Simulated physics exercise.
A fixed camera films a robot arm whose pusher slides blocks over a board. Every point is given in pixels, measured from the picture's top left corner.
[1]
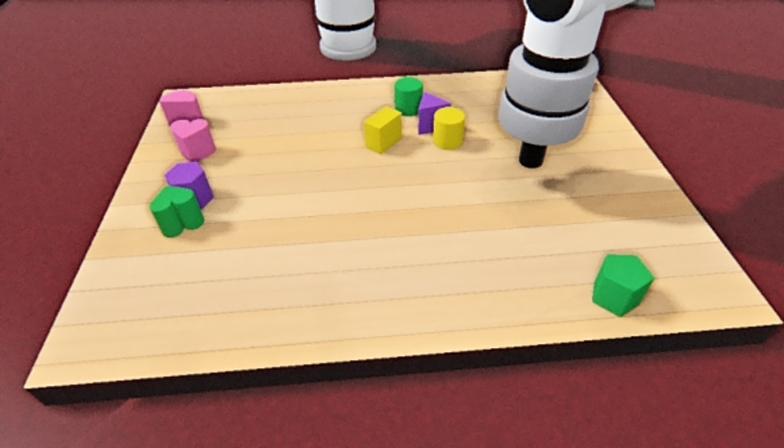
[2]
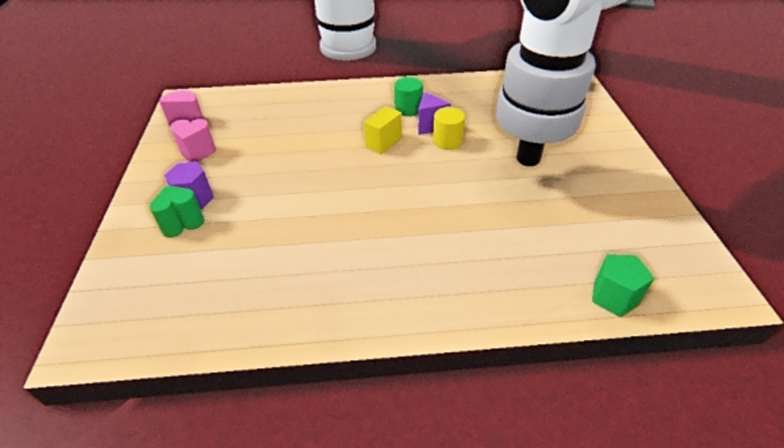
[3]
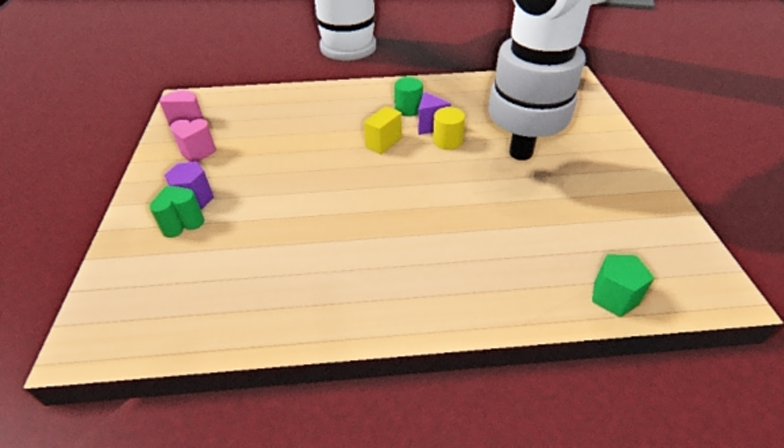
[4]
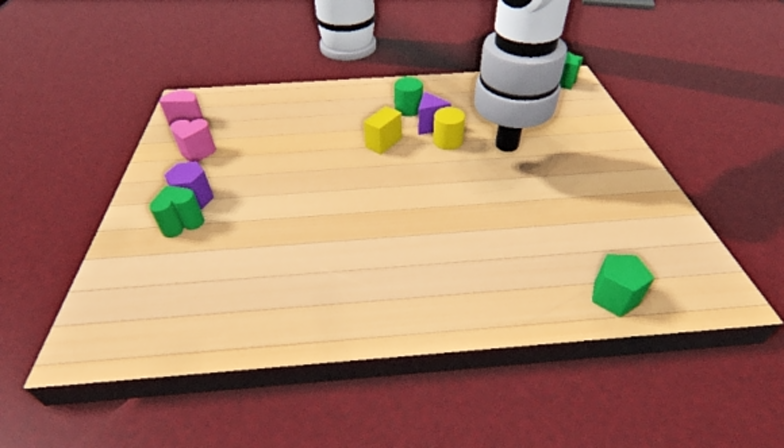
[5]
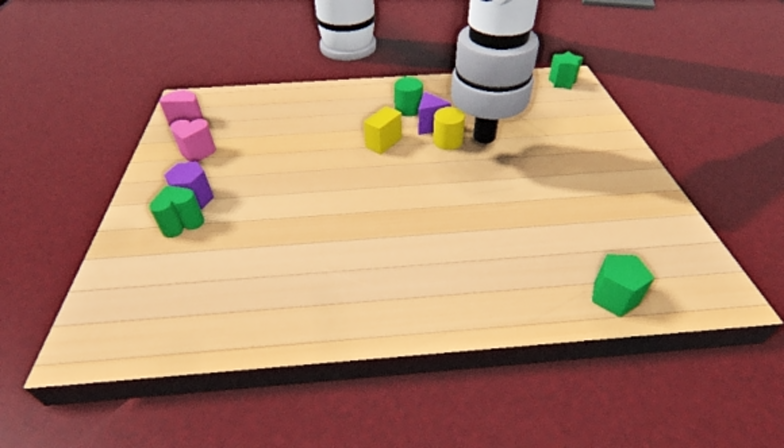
A grey and white robot arm with a black tip hovers over a pale wooden board on a dark red surface, seen from above at an angle by a still camera. Pink, purple and green blocks line the left, yellow, green and purple ones cluster at the top centre, and a green pentagonal block sits lower right. The arm glides left towards the cluster, uncovering a green star-like block at the top right, while every block stays still.
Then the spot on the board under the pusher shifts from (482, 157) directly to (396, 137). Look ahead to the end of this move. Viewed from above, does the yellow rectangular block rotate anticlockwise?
It seems so.
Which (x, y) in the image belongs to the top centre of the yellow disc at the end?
I'd say the yellow disc ends with its top centre at (407, 98).
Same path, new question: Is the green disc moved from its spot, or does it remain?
It leaves its spot.
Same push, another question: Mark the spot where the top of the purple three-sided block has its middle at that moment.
I'd expect the centre of its top face to be at (426, 87).
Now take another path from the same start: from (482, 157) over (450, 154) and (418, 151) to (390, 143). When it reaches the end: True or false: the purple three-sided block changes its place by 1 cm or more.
That claim is true.
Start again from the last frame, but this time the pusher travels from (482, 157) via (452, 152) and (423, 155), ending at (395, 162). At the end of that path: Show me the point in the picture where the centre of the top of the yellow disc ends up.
Its top face will be centred at roughly (432, 111).
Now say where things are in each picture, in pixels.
Tip of the pusher (530, 163), middles of tops, yellow rectangular block (383, 117), green disc (409, 83), purple three-sided block (432, 101), yellow disc (450, 115), in the first picture.
Pusher (528, 161), nothing pushed, in the second picture.
Pusher (521, 155), nothing pushed, in the third picture.
Pusher (507, 146), nothing pushed, in the fourth picture.
Pusher (484, 138), yellow rectangular block (383, 117), green disc (409, 83), purple three-sided block (432, 101), yellow disc (450, 115), in the fifth picture.
The first path, step by step. One third of the way, pusher (452, 132); purple three-sided block (429, 98); yellow disc (439, 110).
Two thirds of the way, pusher (422, 125); green disc (406, 80); purple three-sided block (425, 89), turned 15° clockwise; yellow disc (421, 103).
At the end, pusher (396, 119); yellow rectangular block (374, 115), turned 35° anticlockwise; green disc (406, 80); purple three-sided block (426, 87), turned 30° clockwise; yellow disc (407, 98).
